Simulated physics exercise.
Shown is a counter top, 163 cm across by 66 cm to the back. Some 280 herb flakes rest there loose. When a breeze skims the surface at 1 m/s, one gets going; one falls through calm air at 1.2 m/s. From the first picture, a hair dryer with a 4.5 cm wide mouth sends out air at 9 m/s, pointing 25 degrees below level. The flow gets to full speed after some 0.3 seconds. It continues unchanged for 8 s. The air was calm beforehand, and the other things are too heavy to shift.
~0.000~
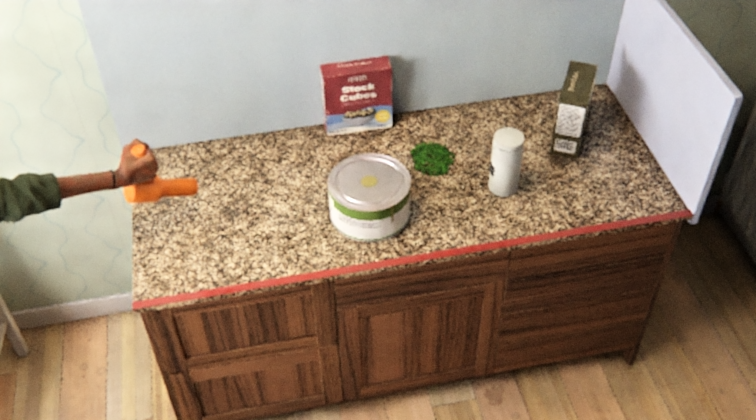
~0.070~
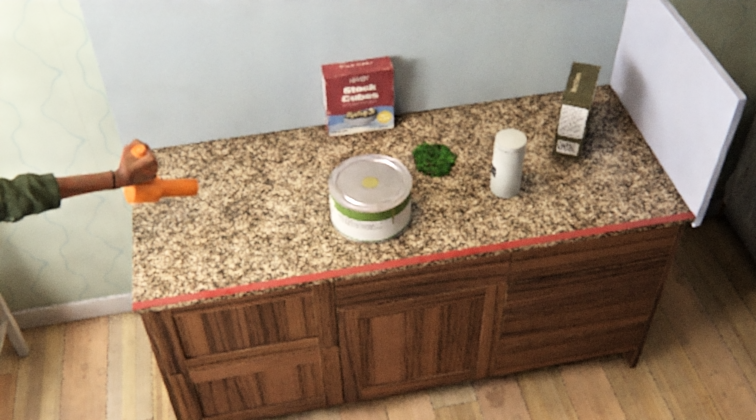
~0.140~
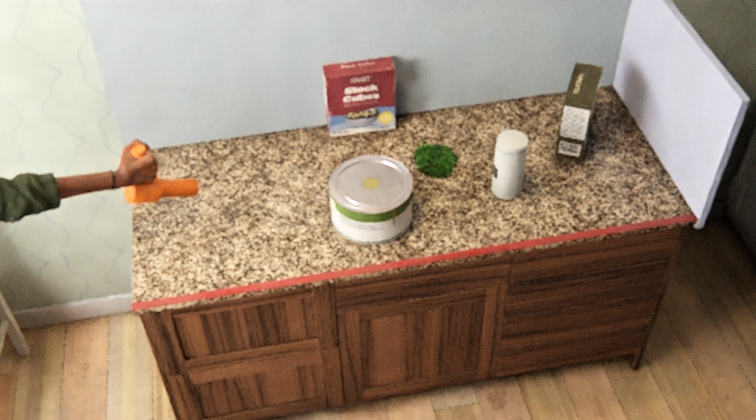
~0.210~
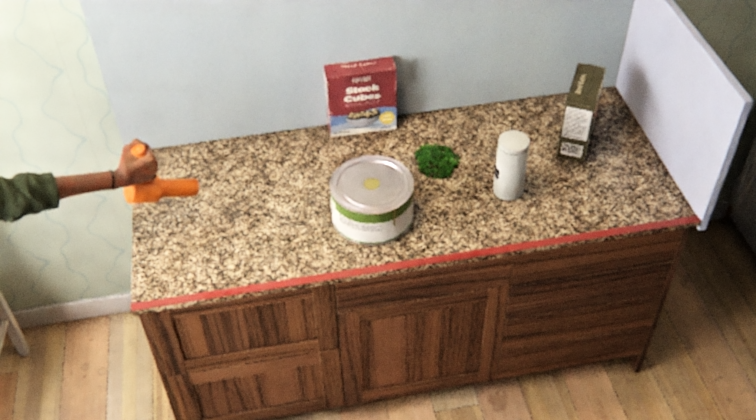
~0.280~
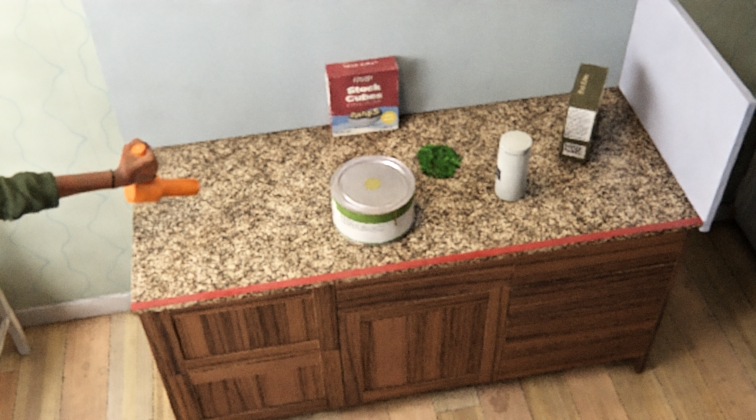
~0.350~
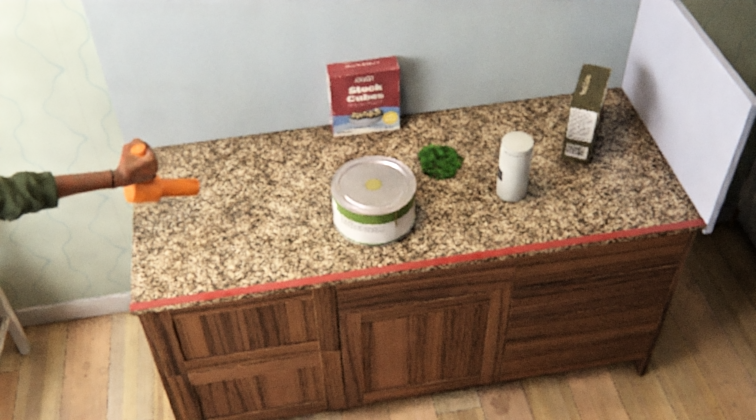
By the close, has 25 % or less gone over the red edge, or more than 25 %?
I'd predict that edge sees over a quarter go past.
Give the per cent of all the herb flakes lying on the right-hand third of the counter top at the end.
Near 60 per cent at the end.
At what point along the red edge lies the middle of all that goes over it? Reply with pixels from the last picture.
I'd put my finger close to (703, 226).
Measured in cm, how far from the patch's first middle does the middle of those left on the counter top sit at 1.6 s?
It works out to close to 55 cm.
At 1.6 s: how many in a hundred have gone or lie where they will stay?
20 per cent.
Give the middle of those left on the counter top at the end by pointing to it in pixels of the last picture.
Their middle sits at about (567, 142) in the last picture.
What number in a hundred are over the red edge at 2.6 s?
Share: Approx. 5 %.
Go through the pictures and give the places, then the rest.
In the first picture, the middle of the herb flakes is near (433, 157), none has stirred yet and the mouth of the hair dryer is at (194, 187).
In the second picture, the middle of the herb flakes is near (436, 159), none has stirred yet and the red edge is centred on (426, 262).
In the third picture, the middle of the herb flakes is near (437, 160), none has stirred yet, the top of a jar is at (513, 139) and the top of a carton is at (358, 67).
In the fourth picture, the middle of the herb flakes is near (438, 161) and none has stirred yet.
In the fifth picture, the middle of the herb flakes is near (440, 161) and none has stirred yet.
In the sixth picture, the middle of the herb flakes is near (442, 162) and none has stirred yet.
After 1.6 s, 0 % are over the red edge; the middle of those still in play is near (588, 118); 21 % have settled or left.
After 2.6 s, 7 % are over the red edge; the middle of those still in play is near (638, 134); 24 % have settled or left.
After 4.4 s, 32 % are over the red edge; the middle of those still in play is near (572, 133); 56 % have settled or left.
After 8.0 s, at the end, 44 % are over the red edge; the middle of those still in play is near (567, 142).
